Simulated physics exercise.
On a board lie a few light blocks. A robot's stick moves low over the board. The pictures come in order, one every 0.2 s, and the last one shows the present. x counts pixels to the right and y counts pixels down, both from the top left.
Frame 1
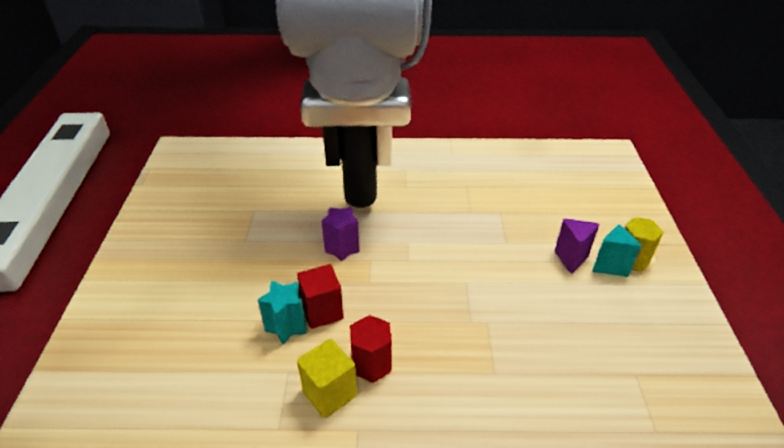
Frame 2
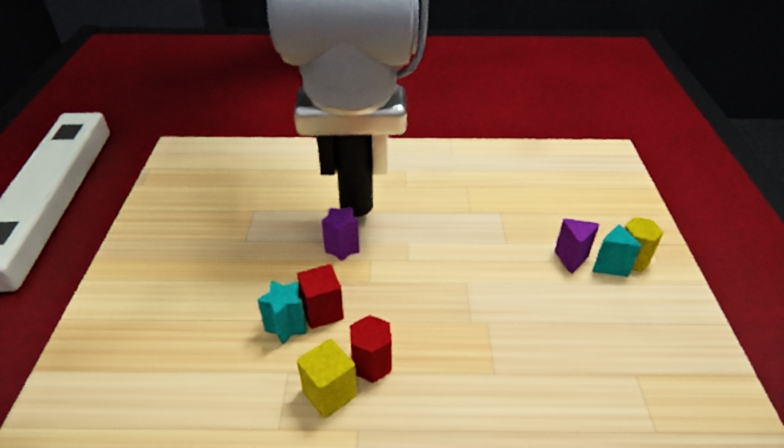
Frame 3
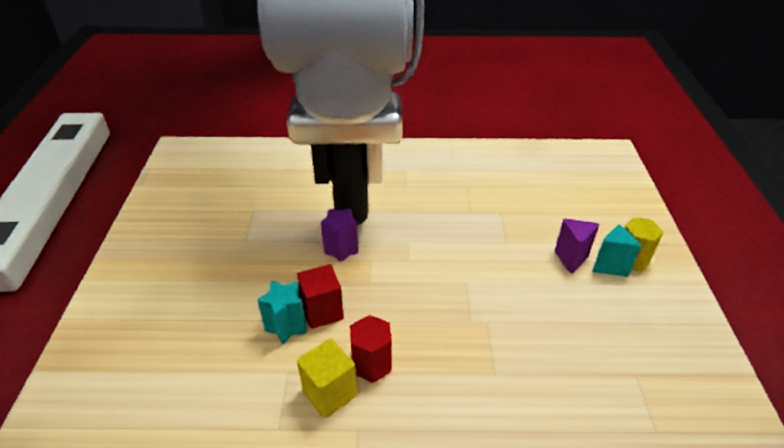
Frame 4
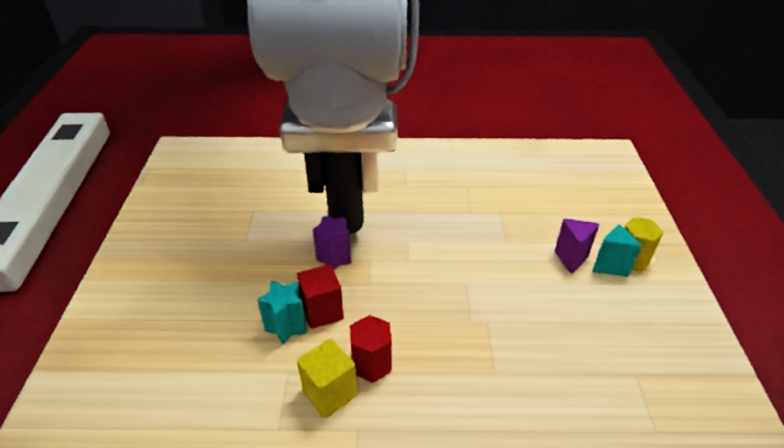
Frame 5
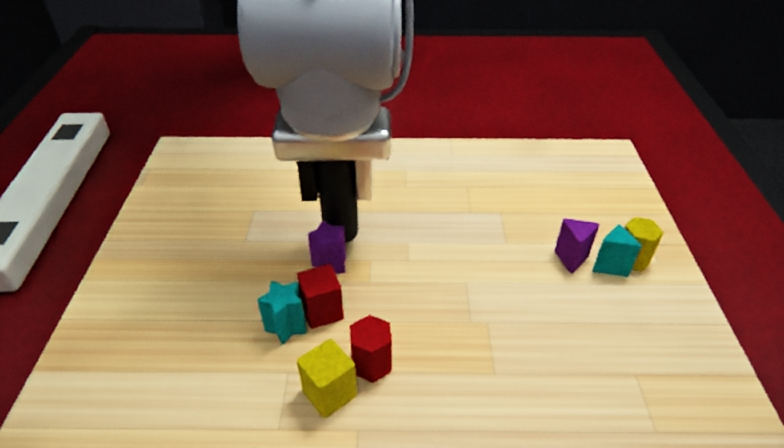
A robot arm lowered its black stick toward a purple star block on a wooden board, then nudged it slightly down and left toward the red cube, while the other scattered blocks stayed still.
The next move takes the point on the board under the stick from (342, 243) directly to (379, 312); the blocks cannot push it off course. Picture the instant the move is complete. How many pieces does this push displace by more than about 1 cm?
My prediction: One block.
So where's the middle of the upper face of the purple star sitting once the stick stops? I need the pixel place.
My estimate: (326, 255).
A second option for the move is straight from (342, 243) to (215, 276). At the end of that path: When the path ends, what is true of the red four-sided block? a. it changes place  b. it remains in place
b - it remains in place.
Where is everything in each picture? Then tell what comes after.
Stick's lower end (361, 198); red four-sided block (319, 280); purple star (340, 217); red hexagonal block (371, 332), in the first picture.
Stick (357, 207); blocks still, in the second picture.
Stick (352, 216); blocks still, in the third picture.
Stick (347, 225); purple star (332, 226), in the fourth picture.
Stick (341, 233); red four-sided block (319, 280); purple star (327, 233); red hexagonal block (371, 332), in the fifth picture.
The first path, step by step. Halfway along, stick (360, 266); red four-sided block (317, 285); purple star (326, 255), turned 50° clockwise.
At the end, stick (379, 301); red four-sided block (317, 285); purple star (326, 255), turned 55° clockwise; red hexagonal block still.
